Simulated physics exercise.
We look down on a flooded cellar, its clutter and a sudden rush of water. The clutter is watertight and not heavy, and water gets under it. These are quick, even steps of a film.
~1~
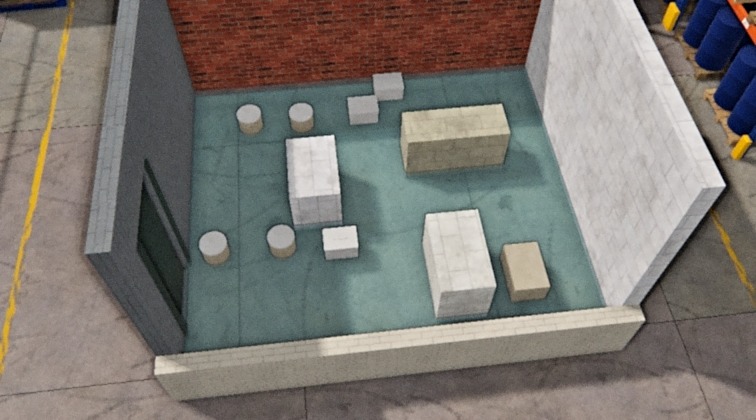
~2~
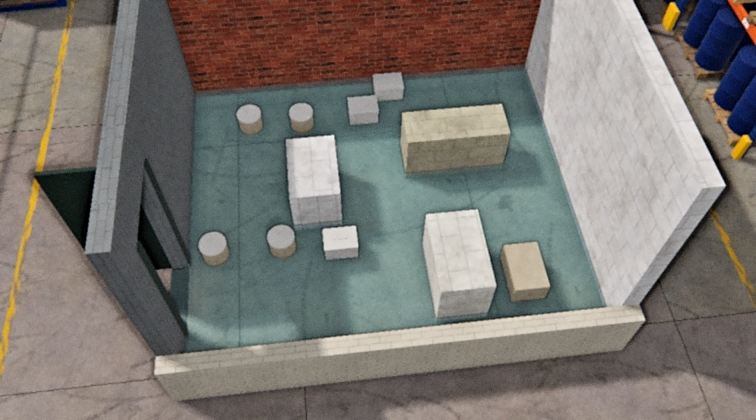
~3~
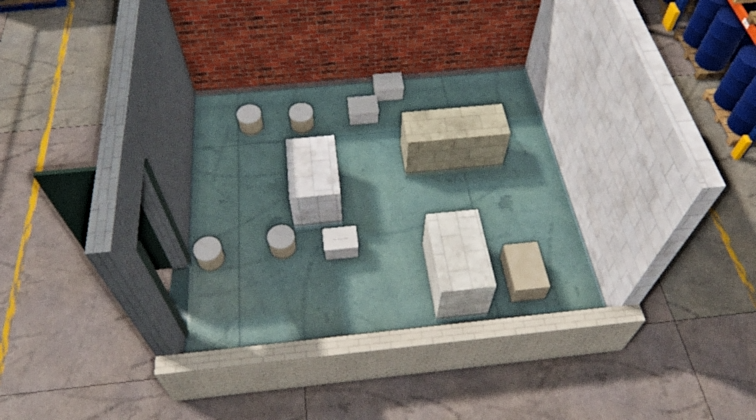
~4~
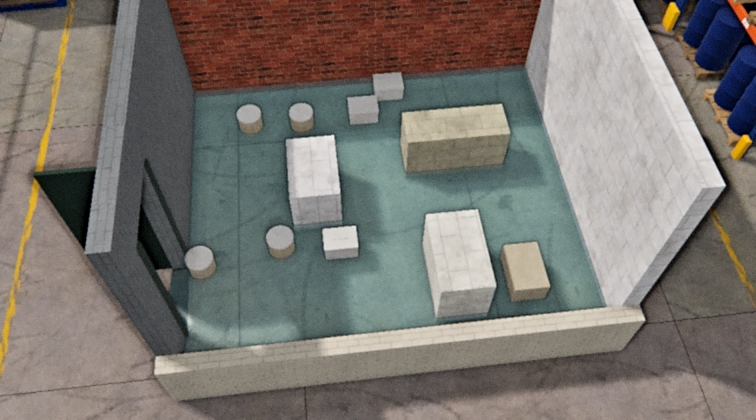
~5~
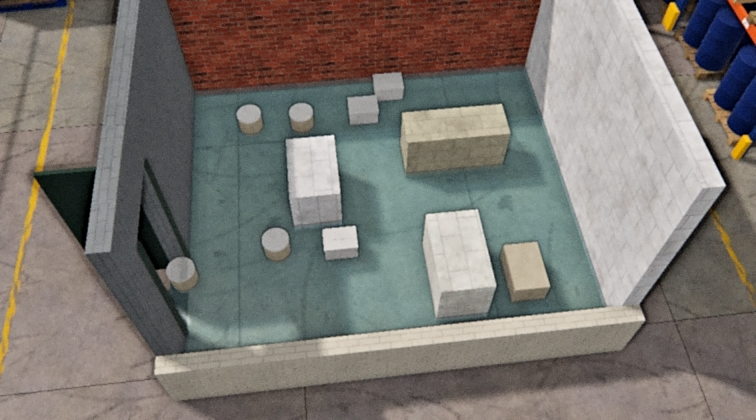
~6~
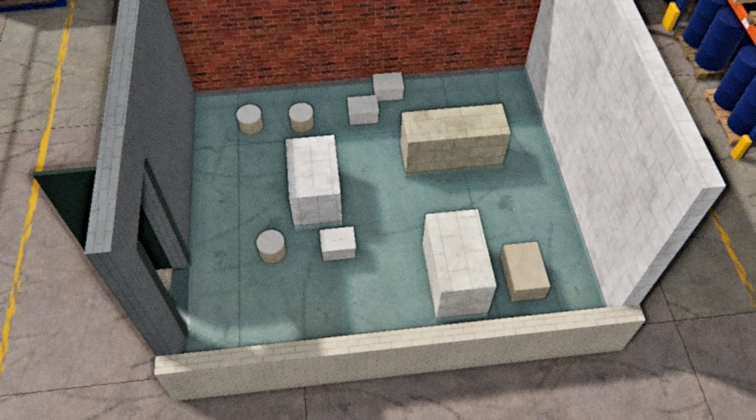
A door in the left wall opens, then a round drum slides out through it.
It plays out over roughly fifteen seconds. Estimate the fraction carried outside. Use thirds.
It is between one and two thirds.
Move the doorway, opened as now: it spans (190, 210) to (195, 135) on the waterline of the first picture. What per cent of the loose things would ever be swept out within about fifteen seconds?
Some 80 per cent.
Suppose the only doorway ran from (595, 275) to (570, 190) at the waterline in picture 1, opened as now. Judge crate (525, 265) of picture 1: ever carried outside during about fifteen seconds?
Answer: Carried outside.
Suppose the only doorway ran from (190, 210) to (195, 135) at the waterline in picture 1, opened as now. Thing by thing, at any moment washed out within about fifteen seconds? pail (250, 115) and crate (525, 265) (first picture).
One after the other: Carried outside, kept in.
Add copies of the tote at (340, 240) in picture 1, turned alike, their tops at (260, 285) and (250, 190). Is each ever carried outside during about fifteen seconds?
In that order: Washed out, carried outside.
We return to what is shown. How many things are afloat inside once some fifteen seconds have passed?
The number is 5.
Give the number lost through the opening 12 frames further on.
The number is 2.
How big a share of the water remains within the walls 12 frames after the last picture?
About 86 per cent.
A moment on, 1 of 8 are out; 7 afloat.
Next, 2 of 8 are out; 6 afloat.
Later, 3 of 8 are out; 5 afloat.
In the end, 3 of 8 are out; 5 afloat.
